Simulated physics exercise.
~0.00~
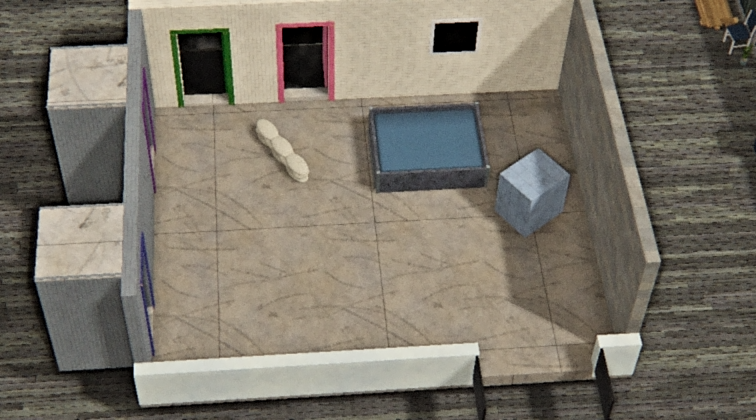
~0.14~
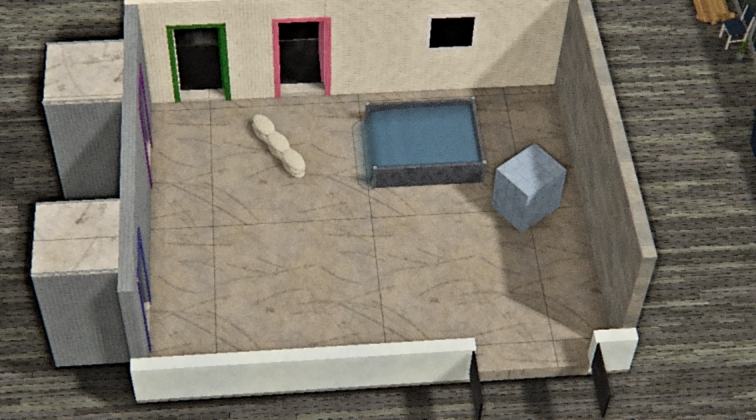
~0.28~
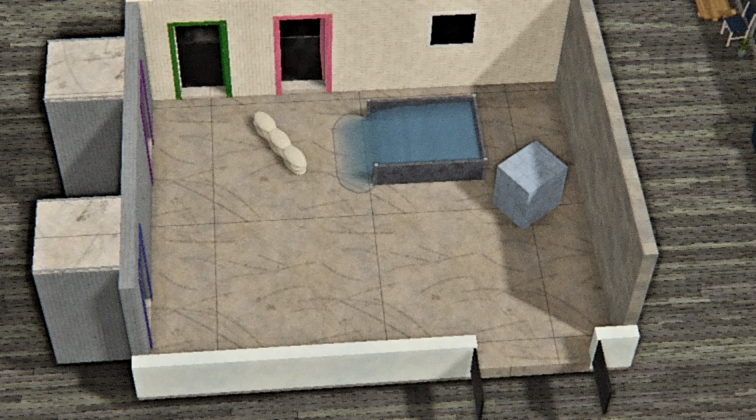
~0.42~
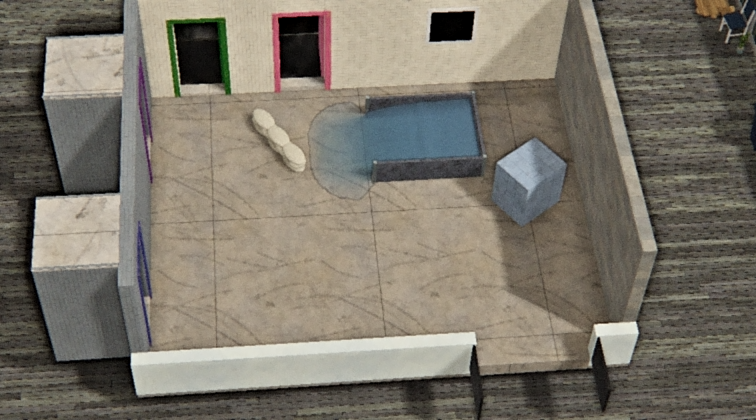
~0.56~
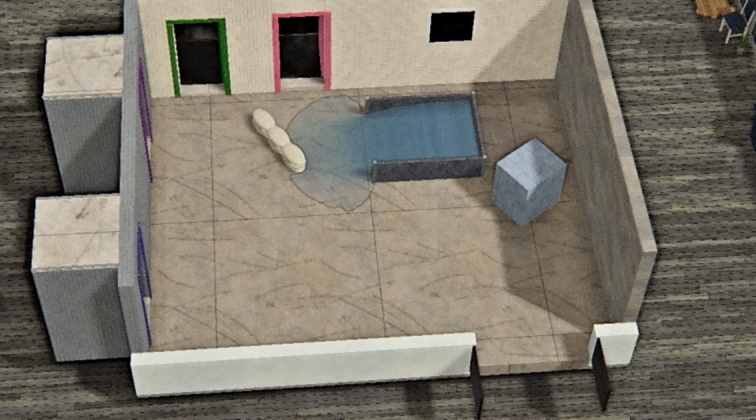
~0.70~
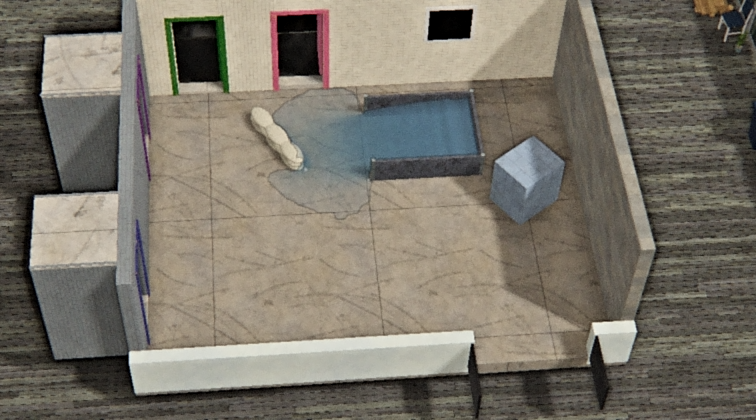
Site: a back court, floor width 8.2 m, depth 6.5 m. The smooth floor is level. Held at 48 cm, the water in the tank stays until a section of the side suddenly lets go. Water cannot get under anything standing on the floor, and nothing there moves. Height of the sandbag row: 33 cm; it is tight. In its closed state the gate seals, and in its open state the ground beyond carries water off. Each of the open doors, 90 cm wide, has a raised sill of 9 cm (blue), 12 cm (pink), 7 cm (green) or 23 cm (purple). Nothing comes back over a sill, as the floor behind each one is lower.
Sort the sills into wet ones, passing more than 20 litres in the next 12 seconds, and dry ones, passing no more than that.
Blue door: Dry; pink door: Wet; green door: Dry; purple door: Dry.
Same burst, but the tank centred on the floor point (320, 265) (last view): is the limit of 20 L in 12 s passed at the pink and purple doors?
Against that limit: Pink under, purple under.
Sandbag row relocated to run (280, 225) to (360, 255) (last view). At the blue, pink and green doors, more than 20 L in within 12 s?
Well, the blue one is within bounds, the pink one is within bounds, and the green one is more than allowed.
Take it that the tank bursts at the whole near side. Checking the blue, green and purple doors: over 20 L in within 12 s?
So blue ends up short of it, green short of it, purple short of it.
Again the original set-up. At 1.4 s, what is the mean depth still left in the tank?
The mean depth is around 28 cm.
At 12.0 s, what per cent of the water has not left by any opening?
Close to 94 in a hundred remains.
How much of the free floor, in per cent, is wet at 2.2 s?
Wet share: Near 25 percent.
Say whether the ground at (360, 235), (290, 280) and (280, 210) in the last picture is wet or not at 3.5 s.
Point 1: Unreached; point 2: Reached; point 3: Reached.
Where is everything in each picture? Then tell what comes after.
The first picture shows still water, 48 cm deep, in the tank at (428, 141).
In the second picture, the front is at (360, 124), 0.8 m from the gap at (372, 148); 0.3 m2 of floor is under water; 48 cm left at the back of the tank.
In the third picture, the front is at (349, 117), 1.0 m from the gap at (373, 147); 1.1 m2 of floor is under water; 48 cm left at the back of the tank.
In the fourth picture, water pours out at (372, 144) and has run 1.3 m, to (329, 111); typically 7 cm deep outside, 48 cm at the tank's back.
In the fifth picture, water pours out at (372, 145) and has run 1.7 m, to (292, 129); typically 6 cm deep outside, 48 cm at the tank's back.
In the sixth picture, the front is at (272, 123), 2.1 m from the gap at (370, 143); 3.9 m2 of floor is under water; 45 cm left at the back of the tank.
After 1.4 s water covers 15 % of the floor and is deepest (31 cm) near (308, 158); blue door not reached, pink door 8 cm at the sill, 0 L in, green door not reached, purple door not reached.
After 2.2 s water covers 25 % of the floor and is deepest (30 cm) near (276, 98); blue door not reached, pink door 20 cm at the sill, 9 L in, green door 7 cm at the sill, 0 L in, purple door not reached.
After 3.5 s water covers 40 % of the floor and is deepest (20 cm) near (293, 91); blue door 8 cm at the sill, 0 L in, pink door 18 cm at the sill, 60 L in, green door 6 cm at the sill, 1 L in, purple door 10 cm at the sill, 0 L in.
After 7.0 s water covers 55 % of the floor and is deepest (10 cm) near (273, 365); blue door 8 cm at the sill, 0 L in, pink door 7 cm at the sill, 76 L in, green door 4 cm at the sill, 2 L in, purple door 5 cm at the sill, 0 L in.
After 12.0 s water covers 90 % of the floor and is deepest (4 cm) near (149, 373); blue door 4 cm at the sill, 0 L in, pink door 3 cm at the sill, 76 L in, green door 3 cm at the sill, 2 L in, purple door 3 cm at the sill, 0 L in.
